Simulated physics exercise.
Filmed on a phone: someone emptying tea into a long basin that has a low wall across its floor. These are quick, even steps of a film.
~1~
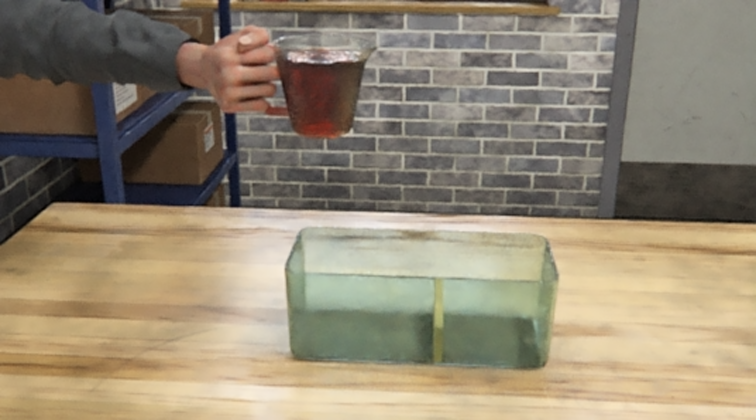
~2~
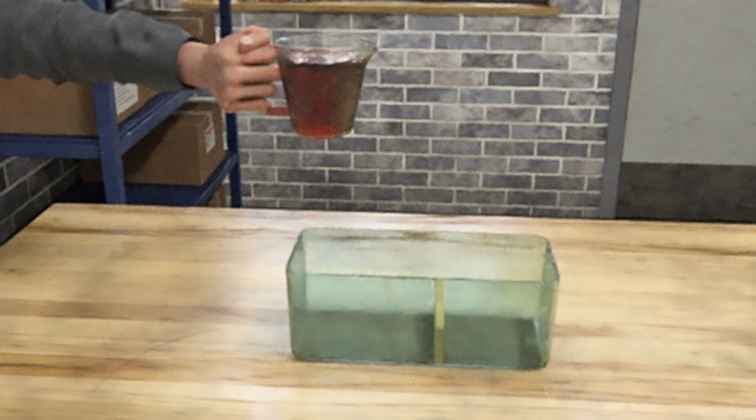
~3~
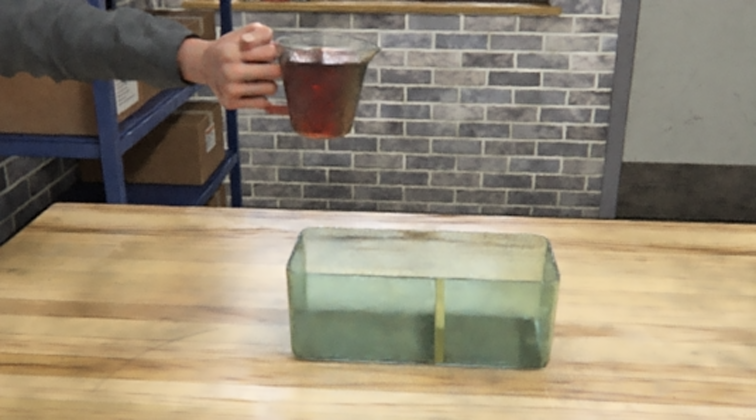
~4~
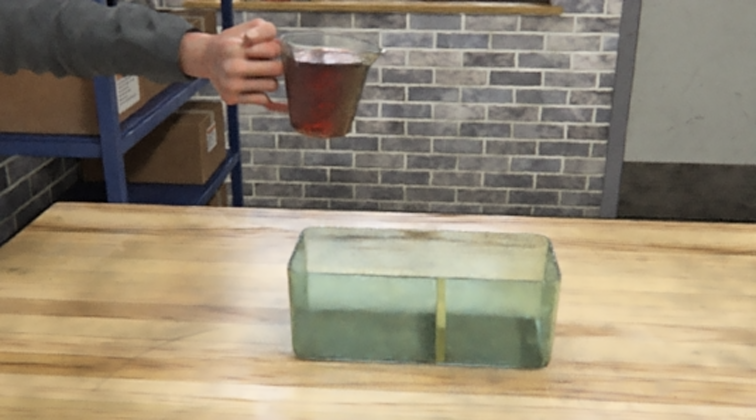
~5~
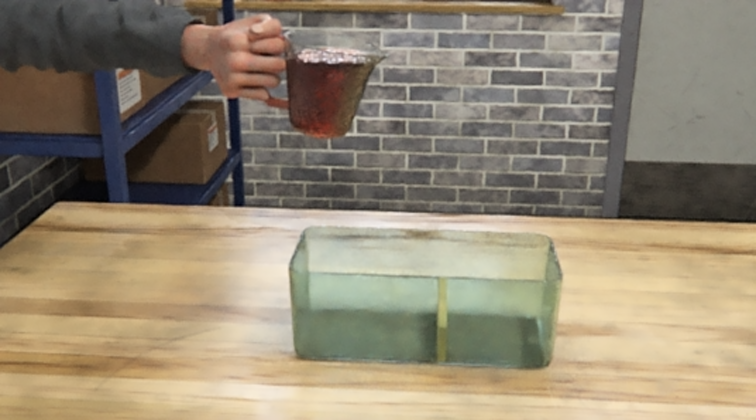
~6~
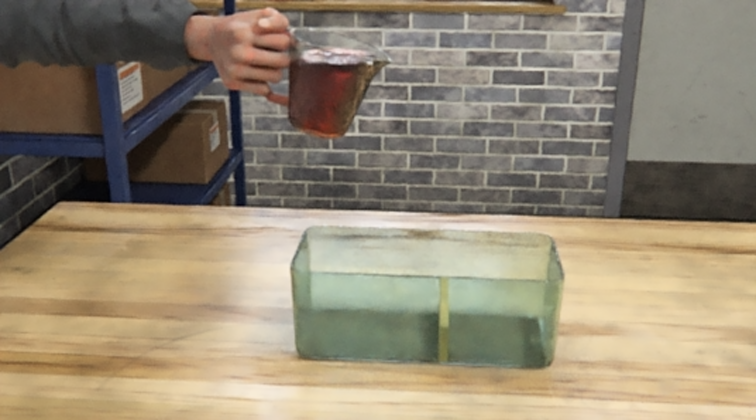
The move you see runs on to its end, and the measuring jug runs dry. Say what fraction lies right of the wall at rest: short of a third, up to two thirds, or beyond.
In the end between a third and two thirds is right of the wall.
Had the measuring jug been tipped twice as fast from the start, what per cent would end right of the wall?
Roughly 30 in a hundred.
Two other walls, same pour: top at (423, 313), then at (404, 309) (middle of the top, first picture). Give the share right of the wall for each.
Roughly 75 per cent, and 90 per cent.
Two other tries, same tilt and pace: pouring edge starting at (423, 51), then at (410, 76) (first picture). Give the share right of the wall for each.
About 90 and 85 per cent.
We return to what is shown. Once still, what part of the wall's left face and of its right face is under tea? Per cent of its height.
Some 20 per cent left and 30 right.
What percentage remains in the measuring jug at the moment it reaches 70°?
Roughly 65 in a hundred.
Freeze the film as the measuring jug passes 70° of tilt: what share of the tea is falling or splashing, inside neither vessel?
Near 30 %.
A moment on, the tilt is 70° and 63 per cent is still to pour, 2 is left of the wall and 7 right of it.
Next, the tilt is 105° and 8 per cent is still to pour, 21 is left of the wall and 51 right of it.
Then the tilt is 113° and 0 per cent is still to pour, 44 is left of the wall and 54 right of it.
Later the tilt is 113° and 0 per cent is still to pour, 44 is left of the wall and 54 right of it.
Finally, 44 per cent lies left of the wall, 54 right of it and 2 outside.
